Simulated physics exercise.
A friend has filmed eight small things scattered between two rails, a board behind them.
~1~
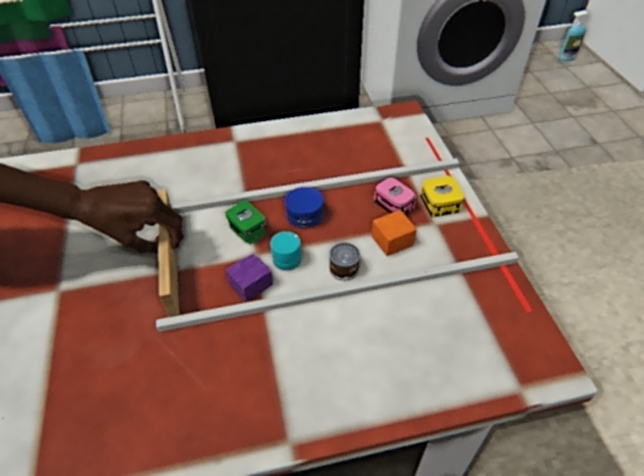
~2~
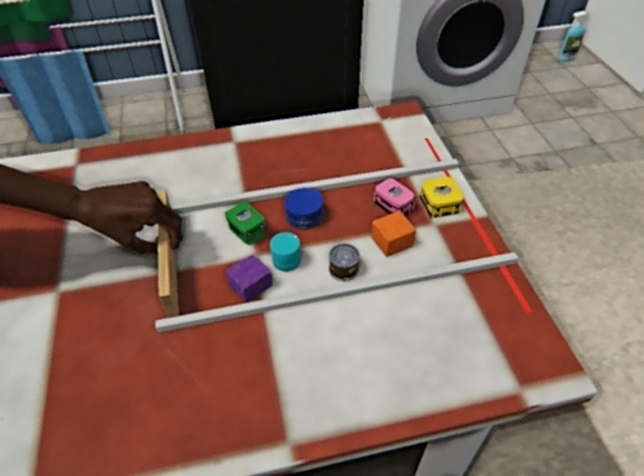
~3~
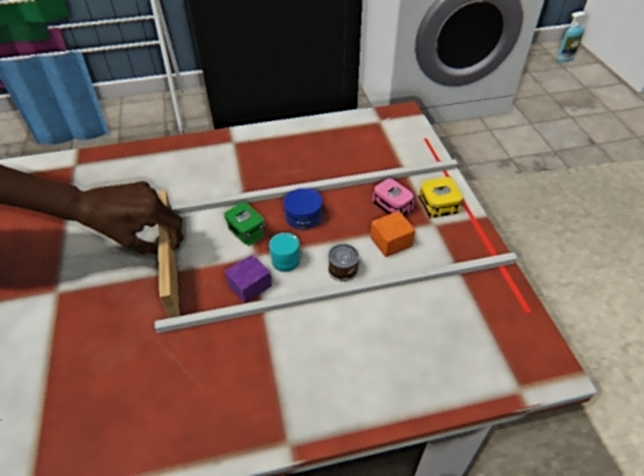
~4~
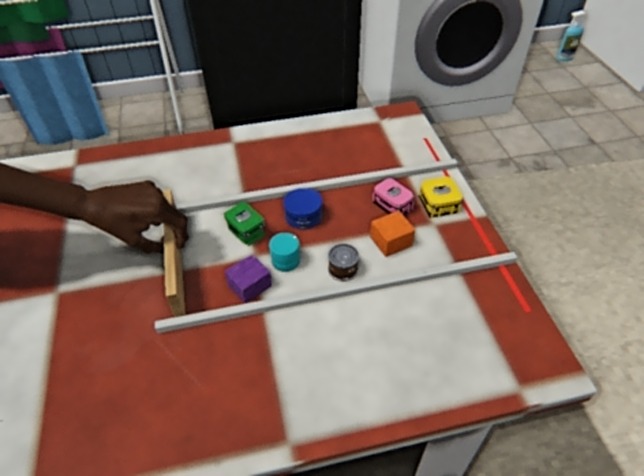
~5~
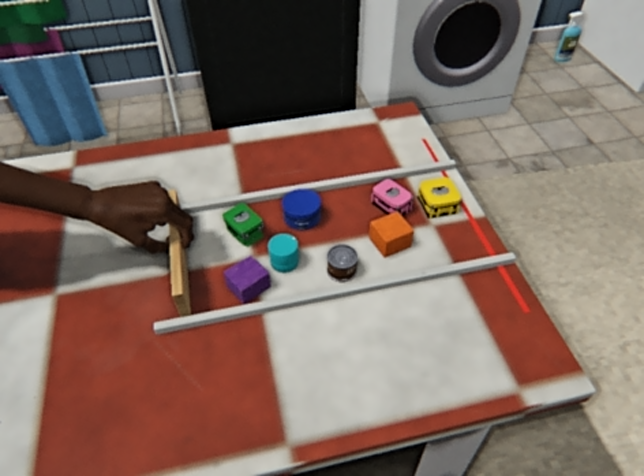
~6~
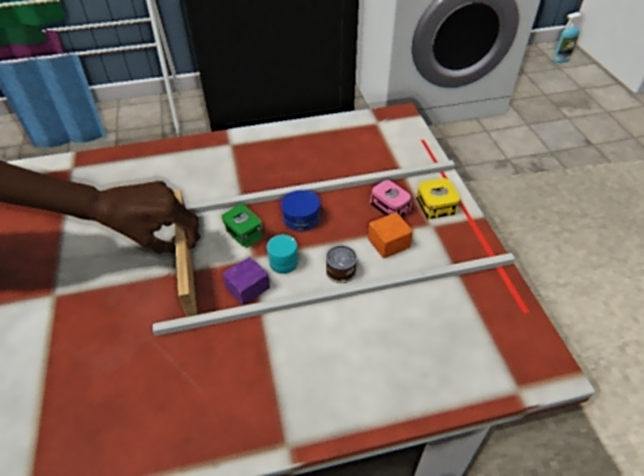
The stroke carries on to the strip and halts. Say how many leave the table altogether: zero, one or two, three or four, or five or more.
In the end the number that fall off is five or more.
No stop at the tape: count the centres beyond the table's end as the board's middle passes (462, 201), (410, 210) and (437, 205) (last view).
Past the end: 5, 1 and 2.
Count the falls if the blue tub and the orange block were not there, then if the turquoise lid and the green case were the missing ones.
It would be 3 and 4.
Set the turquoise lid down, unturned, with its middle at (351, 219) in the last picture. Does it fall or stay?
It drops off.
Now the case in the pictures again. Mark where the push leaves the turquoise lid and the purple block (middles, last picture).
First (490, 217), then (504, 239).
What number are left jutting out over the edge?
The number is 3.
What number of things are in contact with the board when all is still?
It touches 3.
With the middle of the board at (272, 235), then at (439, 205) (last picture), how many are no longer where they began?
First 4, then 8.
A little later, none off yet; yellow case at rest near (438, 199); pink case at rest near (391, 200); orange block at rest near (390, 235).
Next, none off yet; yellow case shifted about its own width near (471, 201); pink case shifted well along near (444, 192); orange block shifted about its own width near (430, 224).
When it is over, the number that fall off is five or more; down, blue tub, brown pot, orange block, pink case and yellow case.
